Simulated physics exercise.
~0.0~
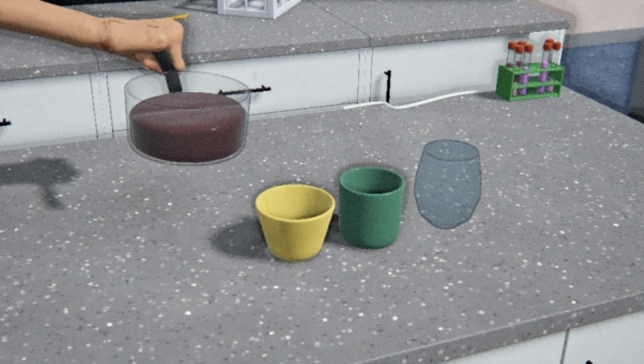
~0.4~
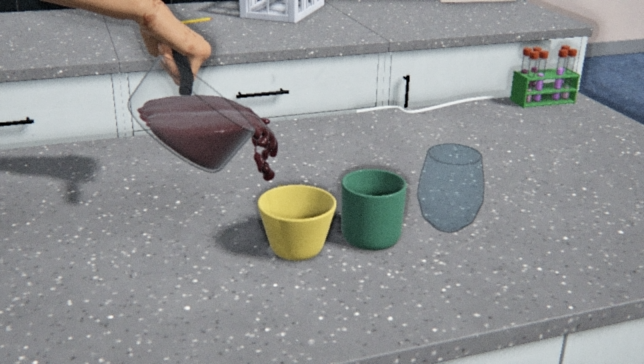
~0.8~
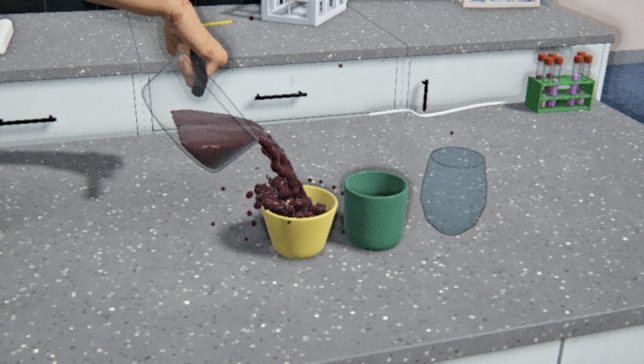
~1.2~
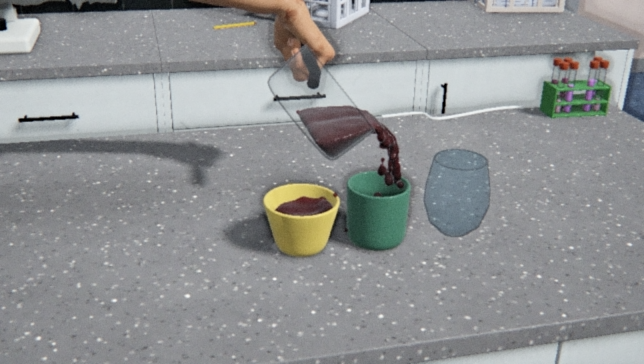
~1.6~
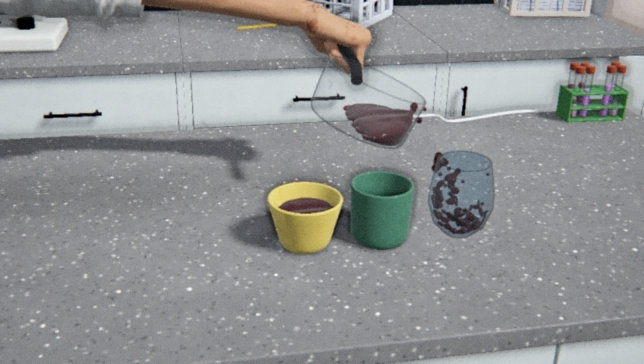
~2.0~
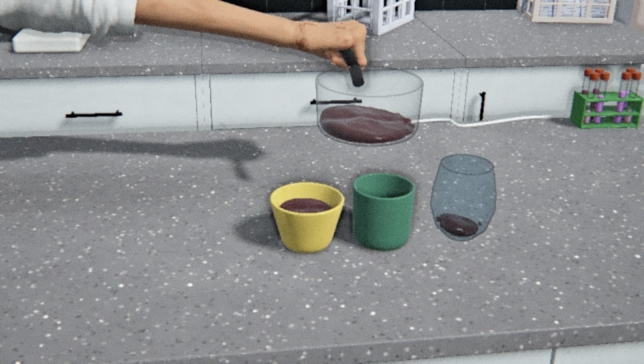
In this clip, a hand tilts a clear pot of dark red liquid over a speckled counter, pouring into a yellow cup, then moves right past a green mug to a stemless glass before levelling, leaving the yellow cup partly filled and a little in the glass.
